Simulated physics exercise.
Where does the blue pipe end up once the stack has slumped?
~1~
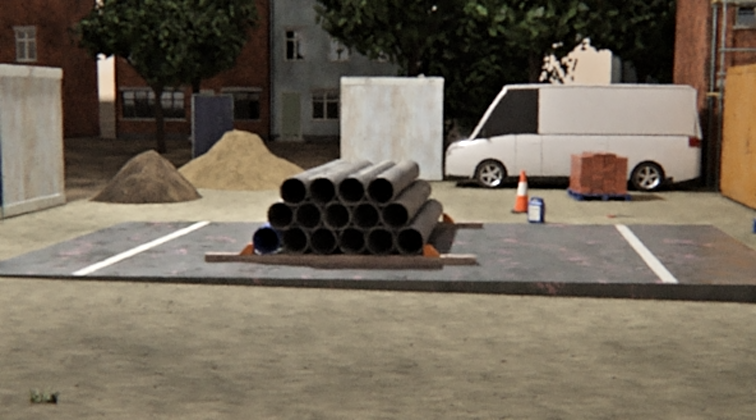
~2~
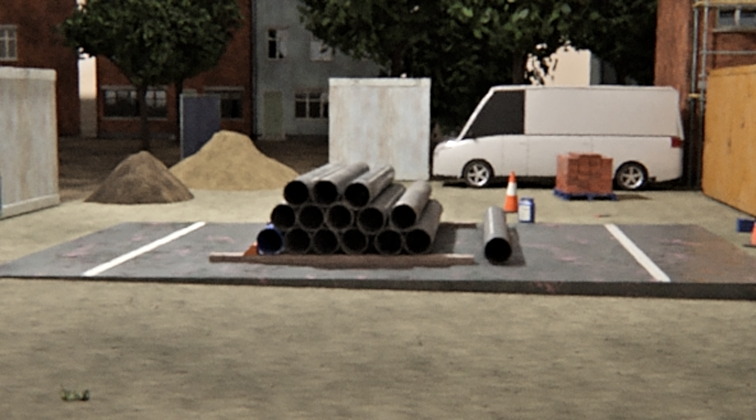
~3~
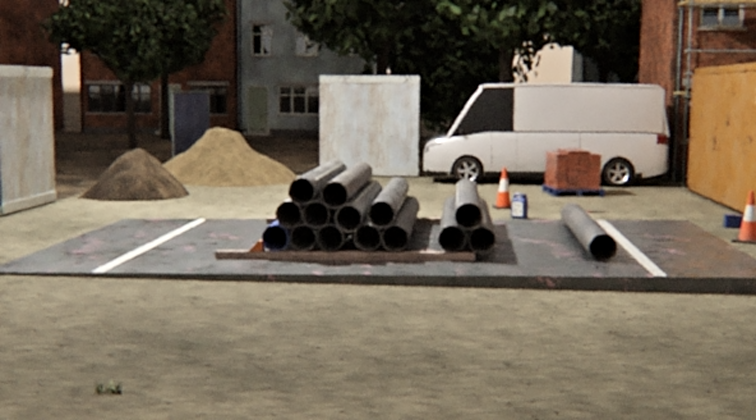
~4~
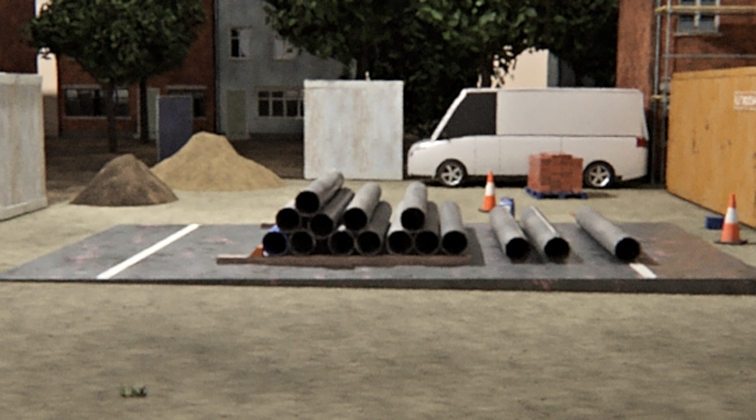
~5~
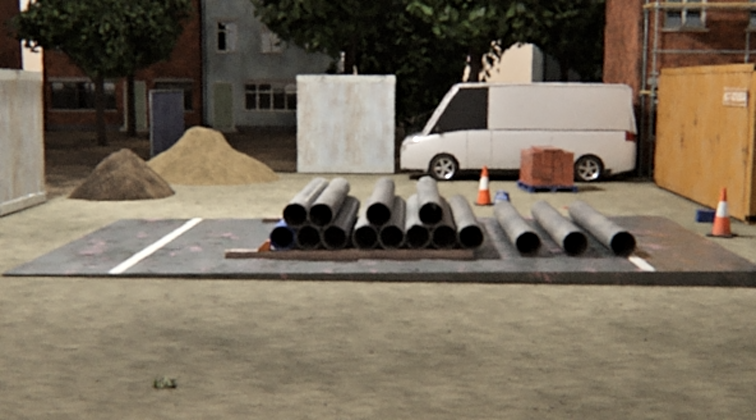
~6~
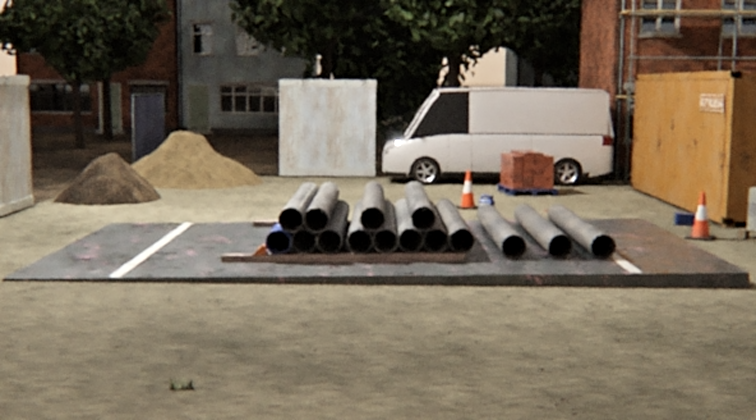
The blue pipe finishes on top of the bearers, staying with the part of the stack that does not roll away.
